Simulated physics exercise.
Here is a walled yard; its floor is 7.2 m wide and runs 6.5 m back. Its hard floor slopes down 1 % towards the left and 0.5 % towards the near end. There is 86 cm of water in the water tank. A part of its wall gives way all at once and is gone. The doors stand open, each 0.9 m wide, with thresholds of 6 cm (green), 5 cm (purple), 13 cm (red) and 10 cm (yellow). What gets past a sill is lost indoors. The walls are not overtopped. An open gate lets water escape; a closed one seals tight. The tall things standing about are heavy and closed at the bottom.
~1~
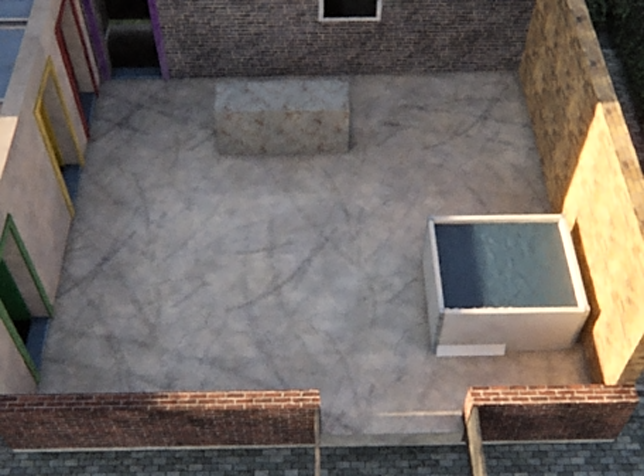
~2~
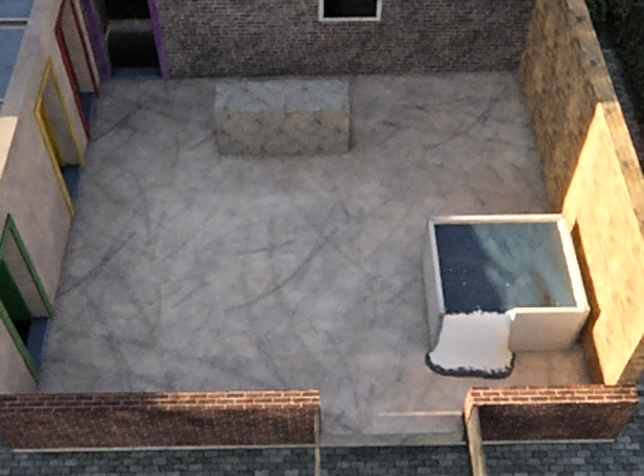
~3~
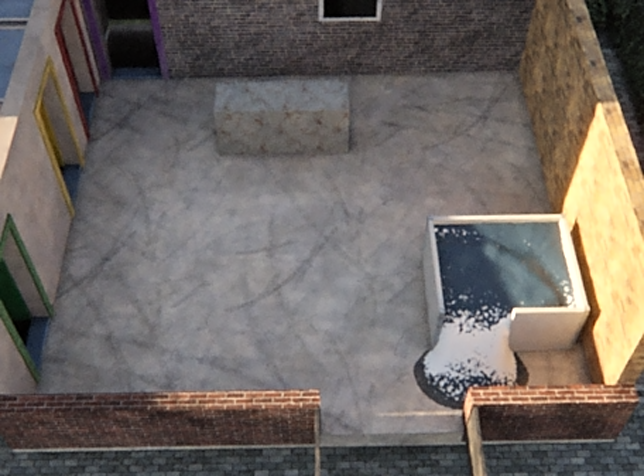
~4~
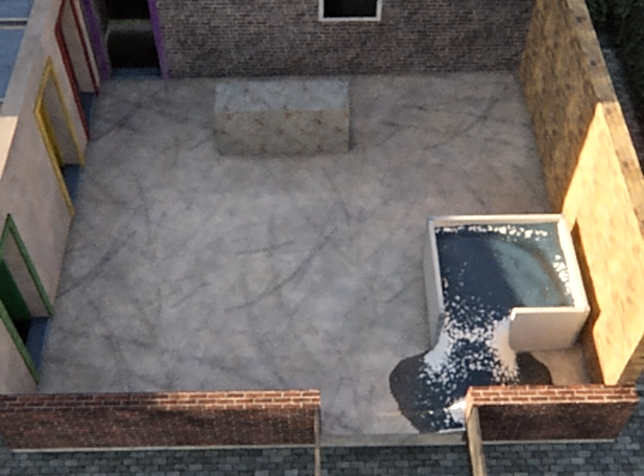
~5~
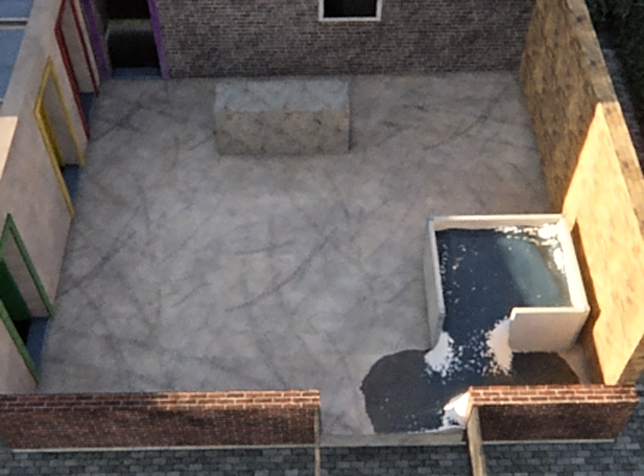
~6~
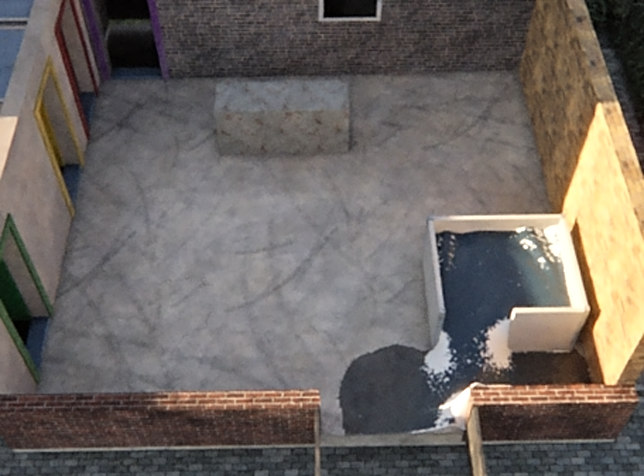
Walled yard with a water tank whose front wall gives way, water pouring out and spreading dark across the floor near the brick wall.
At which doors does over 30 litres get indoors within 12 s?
Door by door: At the green door it stays under the limit; at the purple door it stays under the limit; at the red door it does not reach the limit; at the yellow door it keeps below the limit.
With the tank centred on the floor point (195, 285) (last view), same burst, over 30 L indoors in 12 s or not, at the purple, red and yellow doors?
Then: Purple over, red under, yellow under.
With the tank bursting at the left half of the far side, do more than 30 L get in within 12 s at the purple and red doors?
Then: Purple above, red not over.
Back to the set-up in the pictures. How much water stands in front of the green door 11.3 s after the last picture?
About 4.5 cm.
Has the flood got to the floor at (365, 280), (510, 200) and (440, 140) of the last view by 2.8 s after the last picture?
In that order: Dry, flooded, wet.
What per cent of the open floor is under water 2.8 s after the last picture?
About 25 per cent.
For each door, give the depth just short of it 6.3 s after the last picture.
Depths in cm: Green 6, purple 0, red 0, yellow 1.
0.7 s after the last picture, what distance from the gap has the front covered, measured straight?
Roughly 2.8 m.
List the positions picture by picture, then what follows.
In the first frame, still water, 86 cm deep, in the water tank at (504, 266).
In the second frame, the front is at (508, 367), 0.6 m from the gap at (473, 333); 0.3 m2 of floor is under water; 85 cm left at the back of the water tank.
In the third frame, water pours out at (472, 336) and has run 0.9 m, to a hidden place; typically 13 cm deep outside, 84 cm at the water tank's back.
In the fourth frame, the front is at a hidden place, 1.3 m from the gap at (472, 337); 1.7 m2 of floor is under water; 75 cm left at the back of the water tank.
In the fifth frame, water pours out at (472, 337) and has run 1.7 m, to a hidden place; typically 8 cm deep outside, 73 cm at the water tank's back.
In the sixth frame, the front is at a hidden place, 2.0 m from the gap at (472, 337); 2.7 m2 of floor is under water; 71 cm left at the back of the water tank.
Then, 0.7 s after the last picture water covers 10 % of the floor and is deepest (54 cm) near (483, 413); green door not reached, purple door not reached, red door not reached, yellow door not reached.
Then, 1.5 s after the last picture water covers 15 % of the floor and is deepest (39 cm) near (483, 413); green door not reached, purple door not reached, red door not reached, yellow door not reached.
Then, 2.8 s after the last picture water covers 25 % of the floor and is deepest (26 cm) near (483, 413); green door not reached, purple door not reached, red door not reached, yellow door not reached.
Then, 6.3 s after the last picture water covers 40 % of the floor and is deepest (14 cm) near (483, 413); green door 6 cm at the sill, 3 L in, purple door not reached, red door not reached, yellow door not reached.
Then, 11.3 s after the last picture water covers 45 % of the floor and is deepest (7 cm) near (483, 413); green door 4 cm at the sill, 3 L in, purple door 2 cm at the sill, 0 L in, red door 4 cm at the sill, 0 L in, yellow door 3 cm at the sill, 0 L in.
